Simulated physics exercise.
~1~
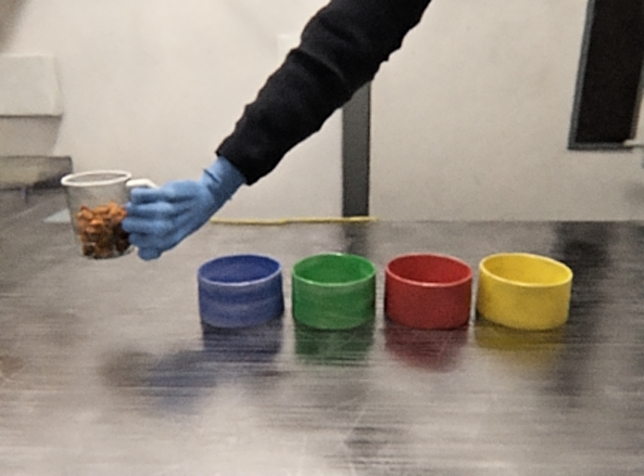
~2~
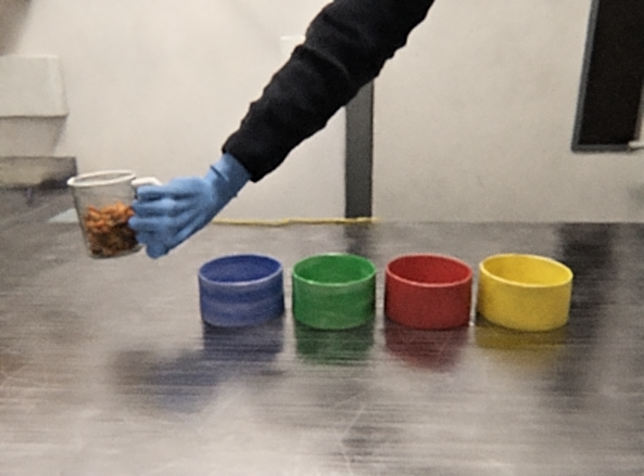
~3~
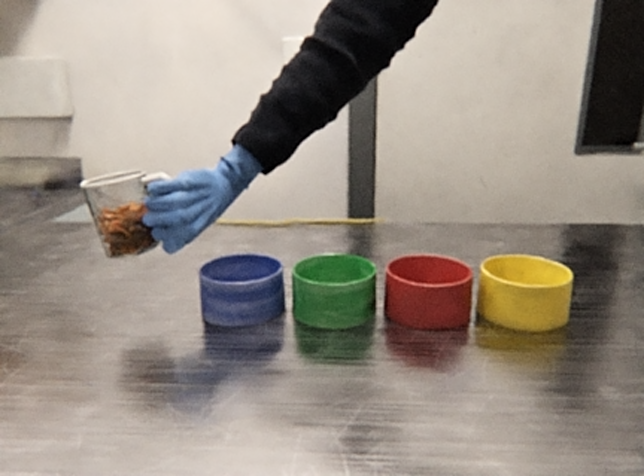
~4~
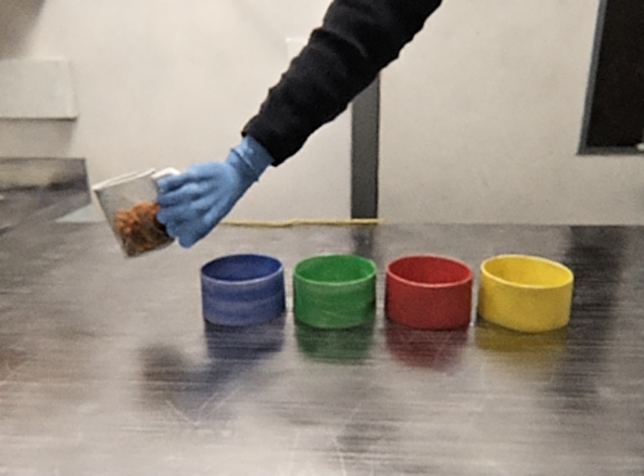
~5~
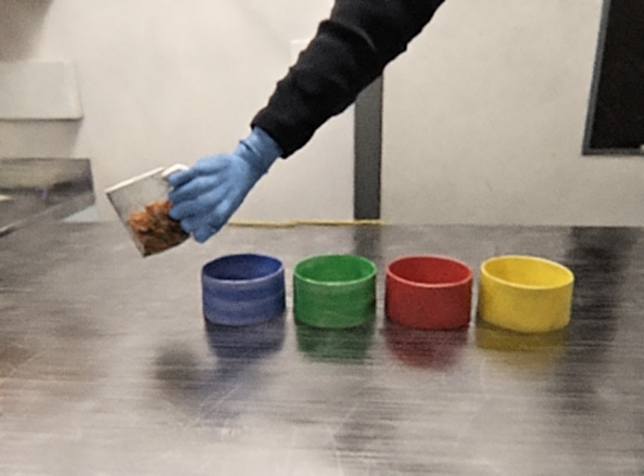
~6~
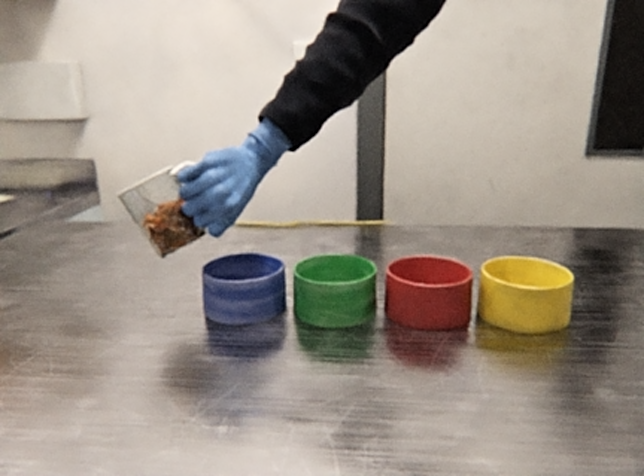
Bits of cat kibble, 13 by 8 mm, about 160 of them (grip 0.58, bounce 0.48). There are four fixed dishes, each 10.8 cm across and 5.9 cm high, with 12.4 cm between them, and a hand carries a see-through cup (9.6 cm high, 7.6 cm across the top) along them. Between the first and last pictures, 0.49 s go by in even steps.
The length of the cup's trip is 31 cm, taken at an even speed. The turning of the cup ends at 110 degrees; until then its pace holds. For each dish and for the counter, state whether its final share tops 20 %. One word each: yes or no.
Red dish: No; blue dish: No; green dish: Yes; yellow dish: No; counter: No.
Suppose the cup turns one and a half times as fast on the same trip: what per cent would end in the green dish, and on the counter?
In that case I'd put green at 30 and the counter at 10.
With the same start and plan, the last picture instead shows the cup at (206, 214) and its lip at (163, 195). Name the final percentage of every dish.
Final shares - red 0 %, blue 0 %, green 80 %, yellow 0 %.
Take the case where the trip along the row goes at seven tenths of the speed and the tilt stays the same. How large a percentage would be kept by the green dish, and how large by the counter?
Then the green dish gets 30 and the counter 10.
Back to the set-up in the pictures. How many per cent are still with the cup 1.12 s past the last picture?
Near 100 per cent of the load.
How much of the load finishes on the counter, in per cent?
The figure is about 10 percent.
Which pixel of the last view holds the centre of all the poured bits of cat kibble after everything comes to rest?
Around (319, 296).
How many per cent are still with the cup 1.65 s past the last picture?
I'd say close to 70 per cent.
Then, 0.68 s after the last picture, tilt 68 degrees; cup holds 100 %.
Then, 1.12 s after the last picture, tilt 95 degrees; cup holds 100 %.
Then, 1.65 s after the last picture, tilt 110 degrees; cup holds 70 %, green 25 %.
In the end, red 0 %, blue 0 %, green 85 %, yellow 0 %, counter 10 %, cup 5 %.
